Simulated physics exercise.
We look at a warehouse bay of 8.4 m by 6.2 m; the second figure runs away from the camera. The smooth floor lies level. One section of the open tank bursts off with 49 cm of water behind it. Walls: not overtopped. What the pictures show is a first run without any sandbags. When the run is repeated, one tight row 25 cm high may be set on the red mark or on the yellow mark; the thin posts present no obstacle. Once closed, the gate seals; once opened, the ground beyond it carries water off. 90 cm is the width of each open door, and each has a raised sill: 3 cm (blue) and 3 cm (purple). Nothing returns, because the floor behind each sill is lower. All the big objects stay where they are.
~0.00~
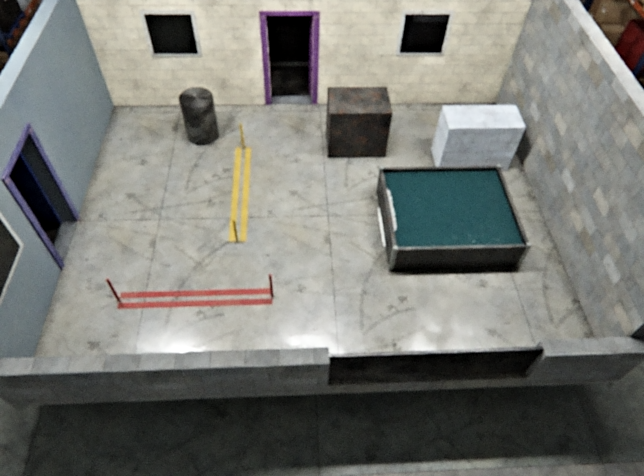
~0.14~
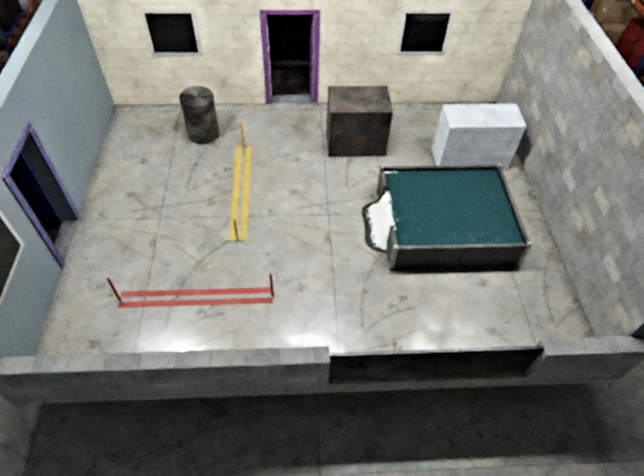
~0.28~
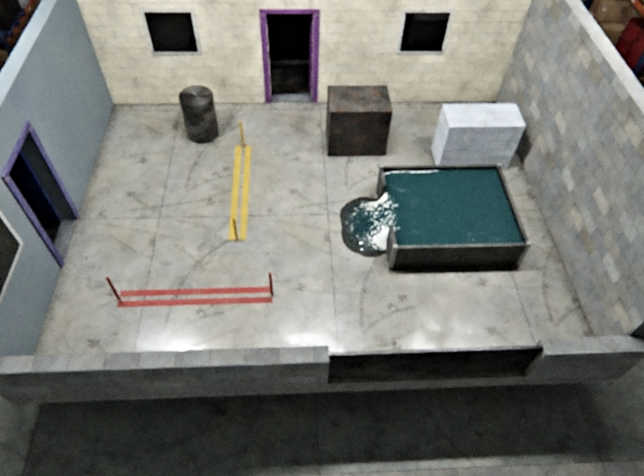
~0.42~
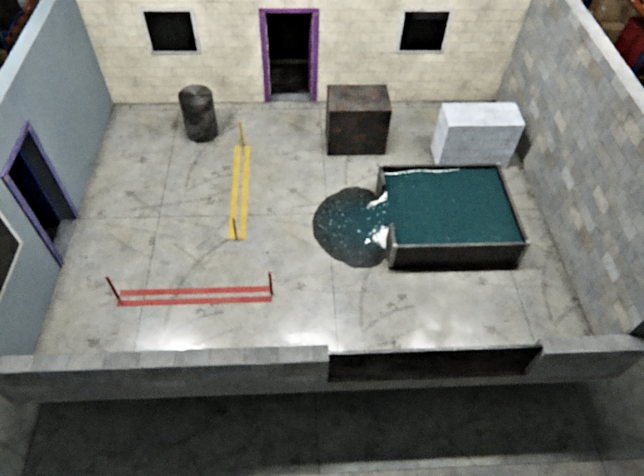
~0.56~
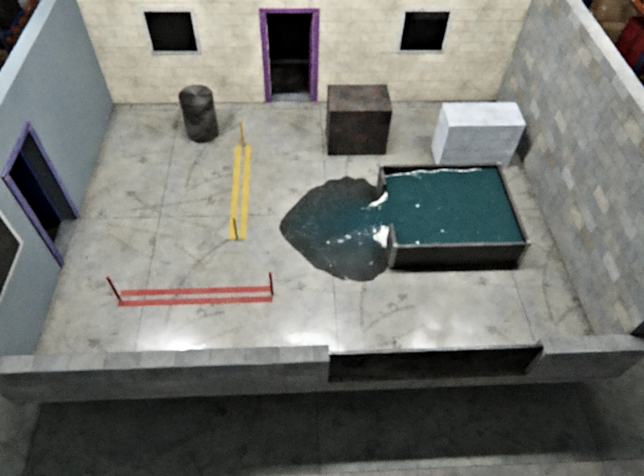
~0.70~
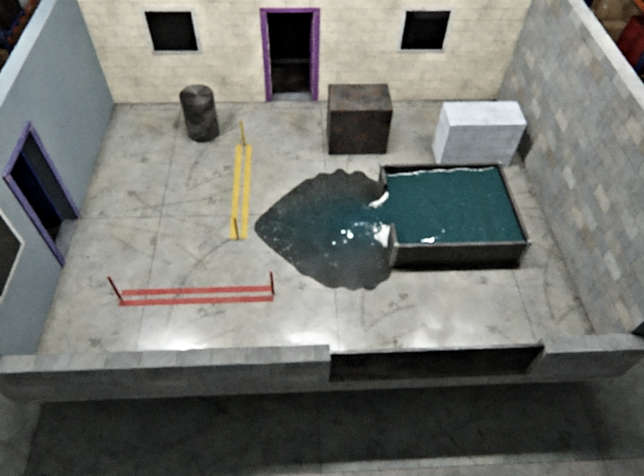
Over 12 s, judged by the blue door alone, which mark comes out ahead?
The yellow one comes out ahead.
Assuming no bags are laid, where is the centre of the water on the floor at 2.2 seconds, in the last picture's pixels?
I'd put it at around pixel (373, 225).
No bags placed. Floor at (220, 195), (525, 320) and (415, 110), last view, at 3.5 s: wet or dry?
Soaked, bone dry, bone dry.
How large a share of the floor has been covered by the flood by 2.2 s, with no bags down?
Wet share: Near 40 %.
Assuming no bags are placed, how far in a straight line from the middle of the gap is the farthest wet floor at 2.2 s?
Call it close to 5.2 m.
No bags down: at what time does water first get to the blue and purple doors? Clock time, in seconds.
Blue 2.4 s, purple 4.0 s.
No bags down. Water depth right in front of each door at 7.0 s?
Depth (cm) - blue: 8, purple: 2.
After 1.4 s water covers 20 % of the floor and is deepest (26 cm) near (374, 222) in the run without bags; in at the blue door, 0 L with no bags, 0 L with the row on red, 0 L on yellow.
After 2.2 s water covers 40 % of the floor and is deepest (22 cm) near (374, 222) in the run without bags; in at the blue door, 0 L with no bags, 0 L with the row on red, 0 L on yellow.
After 3.5 s water covers 55 % of the floor and is deepest (20 cm) near (29, 377) in the run without bags; in at the blue door, 26 L with no bags, 38 L with the row on red, 0 L on yellow.
After 7.0 s water covers 60 % of the floor and is deepest (10 cm) near (374, 222) in the run without bags; in at the blue door, 87 L with no bags, 146 L with the row on red, 3 L on yellow.
After 12.0 s water covers 75 % of the floor and is deepest (7 cm) near (96, 163) in the run without bags; in at the blue door, 120 L with no bags, 187 L with the row on red, 7 L on yellow.
